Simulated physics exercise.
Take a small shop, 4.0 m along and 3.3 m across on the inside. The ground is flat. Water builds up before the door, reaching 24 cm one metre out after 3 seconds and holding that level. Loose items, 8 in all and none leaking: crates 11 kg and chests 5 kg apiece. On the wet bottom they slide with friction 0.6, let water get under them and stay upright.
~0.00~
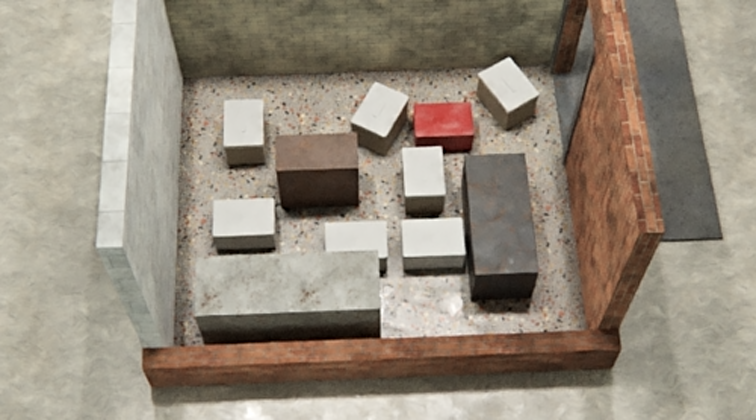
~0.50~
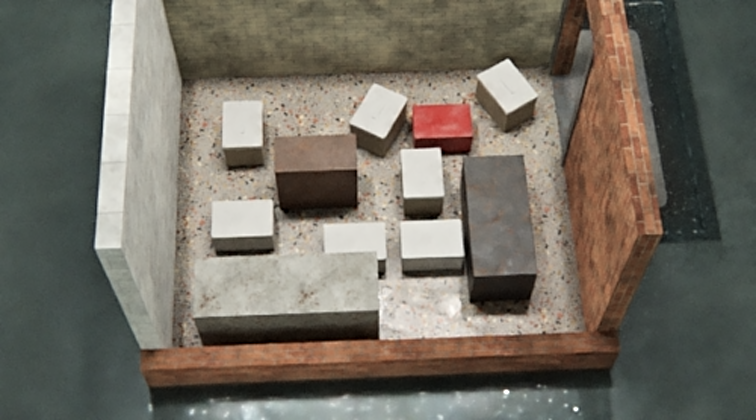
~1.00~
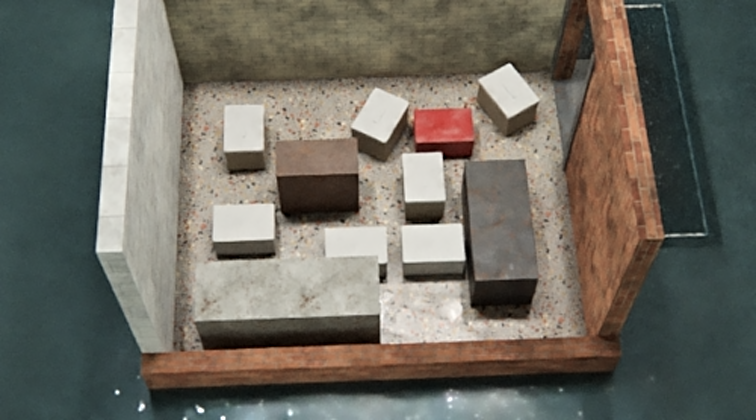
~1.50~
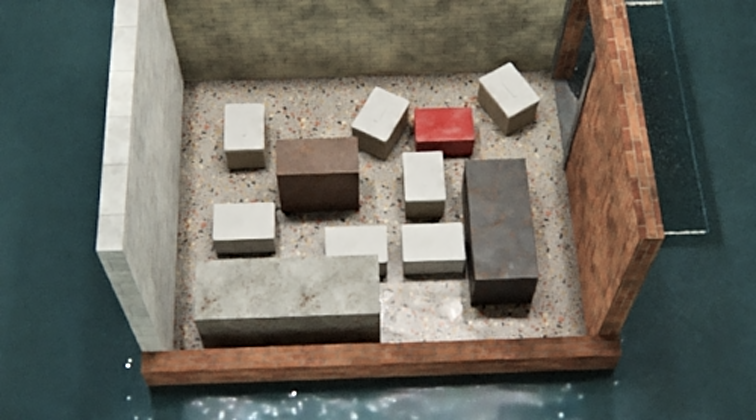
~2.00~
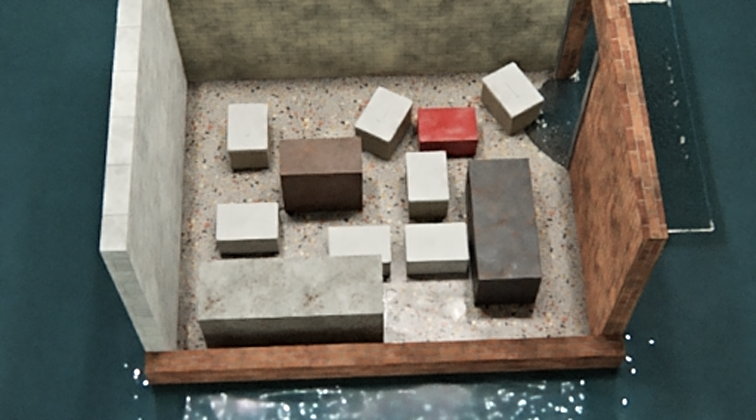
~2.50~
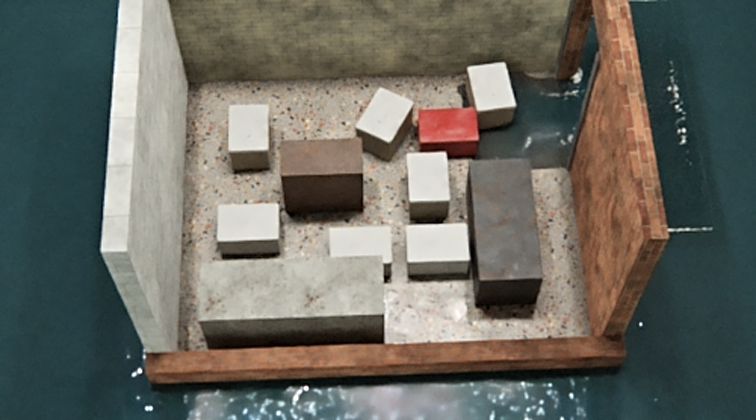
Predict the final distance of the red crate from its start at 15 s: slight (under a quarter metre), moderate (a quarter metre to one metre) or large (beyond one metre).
Large.
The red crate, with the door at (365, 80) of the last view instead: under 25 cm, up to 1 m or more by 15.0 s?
Then the red crate moves a short way.
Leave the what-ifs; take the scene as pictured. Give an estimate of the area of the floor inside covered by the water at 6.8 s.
Somewhere about 10.5 m2, give or take.
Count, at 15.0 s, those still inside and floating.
At that point I count 8.
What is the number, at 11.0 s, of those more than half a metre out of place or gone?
6 in all.
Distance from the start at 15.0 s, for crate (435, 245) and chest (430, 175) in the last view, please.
One is off by 100 cm, the other by 30 cm, in the order asked.
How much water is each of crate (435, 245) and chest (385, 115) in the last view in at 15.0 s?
Depth approx. 19 cm / 18 cm.
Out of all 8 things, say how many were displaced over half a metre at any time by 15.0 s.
8.
After 3.5 s the red crate is near (430, 128), 0.2 m from its start, aground; 1 afloat.
After 6.8 s the red crate is near (252, 106), 2.0 m from its start, afloat; 6 afloat.
After 11.0 s the red crate is near (263, 197), 2.1 m from its start, afloat; 8 afloat.
After 15.0 s the red crate is near (262, 196), 2.1 m from its start, afloat; 8 afloat.
